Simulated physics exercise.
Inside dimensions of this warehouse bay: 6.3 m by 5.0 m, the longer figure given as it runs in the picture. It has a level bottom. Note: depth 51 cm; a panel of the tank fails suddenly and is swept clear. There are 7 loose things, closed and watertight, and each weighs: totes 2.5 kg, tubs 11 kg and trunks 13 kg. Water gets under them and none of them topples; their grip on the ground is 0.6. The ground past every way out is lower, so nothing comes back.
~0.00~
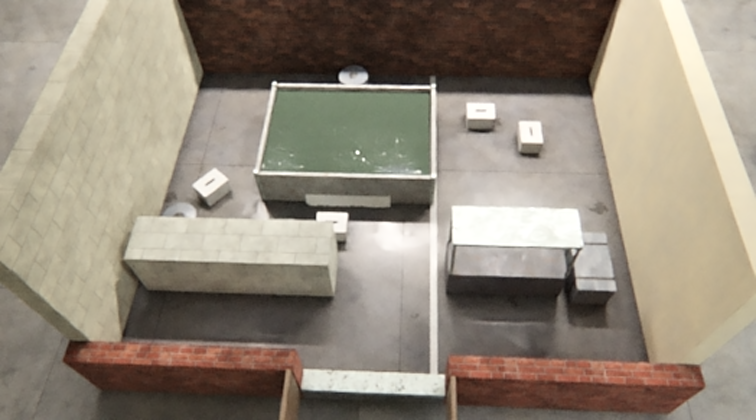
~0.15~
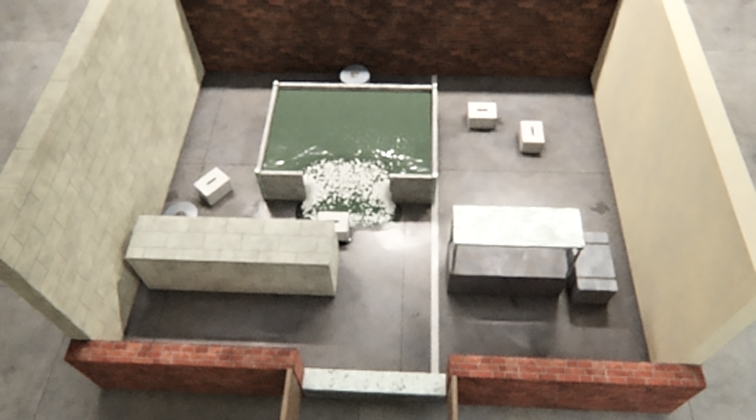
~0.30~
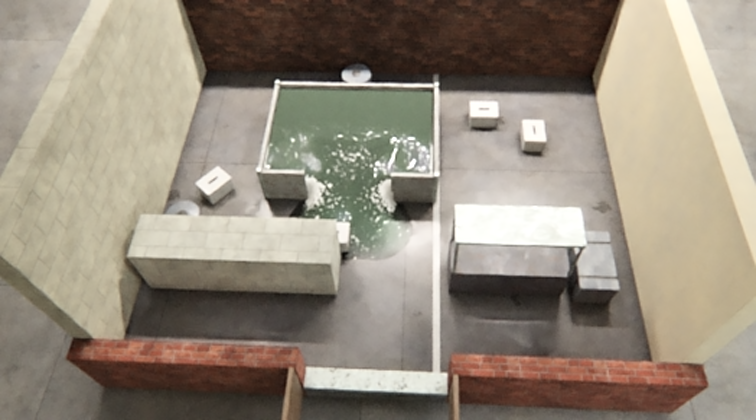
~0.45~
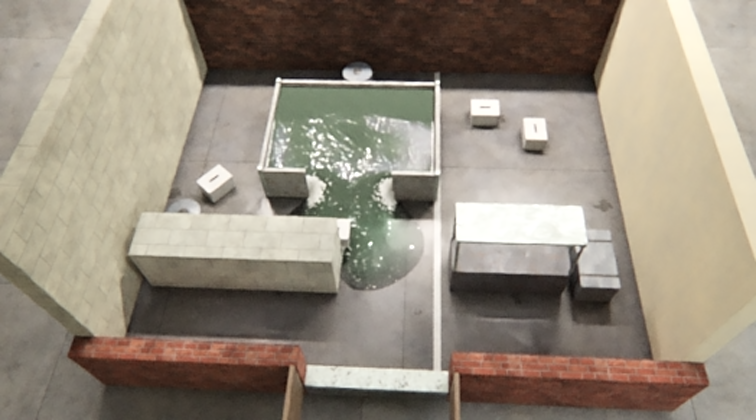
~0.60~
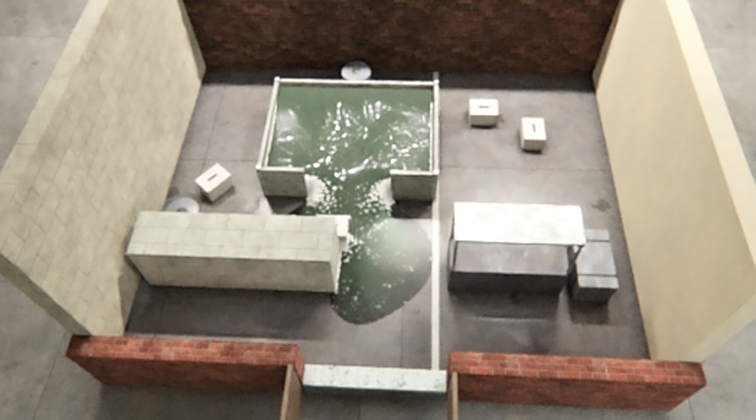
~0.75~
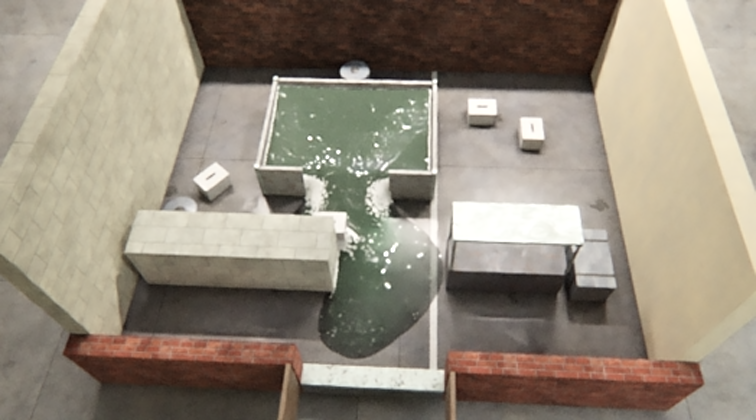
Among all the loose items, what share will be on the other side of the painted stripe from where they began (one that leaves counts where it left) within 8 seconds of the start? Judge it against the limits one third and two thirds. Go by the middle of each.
Below a third.
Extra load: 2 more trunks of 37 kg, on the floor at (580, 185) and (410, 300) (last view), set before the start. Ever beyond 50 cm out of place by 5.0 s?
First one stays within it, second one goes beyond it.
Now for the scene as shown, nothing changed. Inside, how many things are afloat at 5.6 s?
The count is 1.
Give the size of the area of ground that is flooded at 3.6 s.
About 20 m2.
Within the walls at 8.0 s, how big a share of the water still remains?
70 % or so.
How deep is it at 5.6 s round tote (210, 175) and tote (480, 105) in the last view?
Close to 7 and 0 centimetres.
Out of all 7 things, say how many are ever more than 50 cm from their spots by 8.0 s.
Count: 4.
After 1.6 s 0 of 7 are over the mark; 1 afloat.
After 3.6 s 0 of 7 are over the mark; 1 afloat.
After 5.6 s 0 of 7 are over the mark; 1 afloat.
After 8.0 s 0 of 7 are over the mark; 3 afloat.
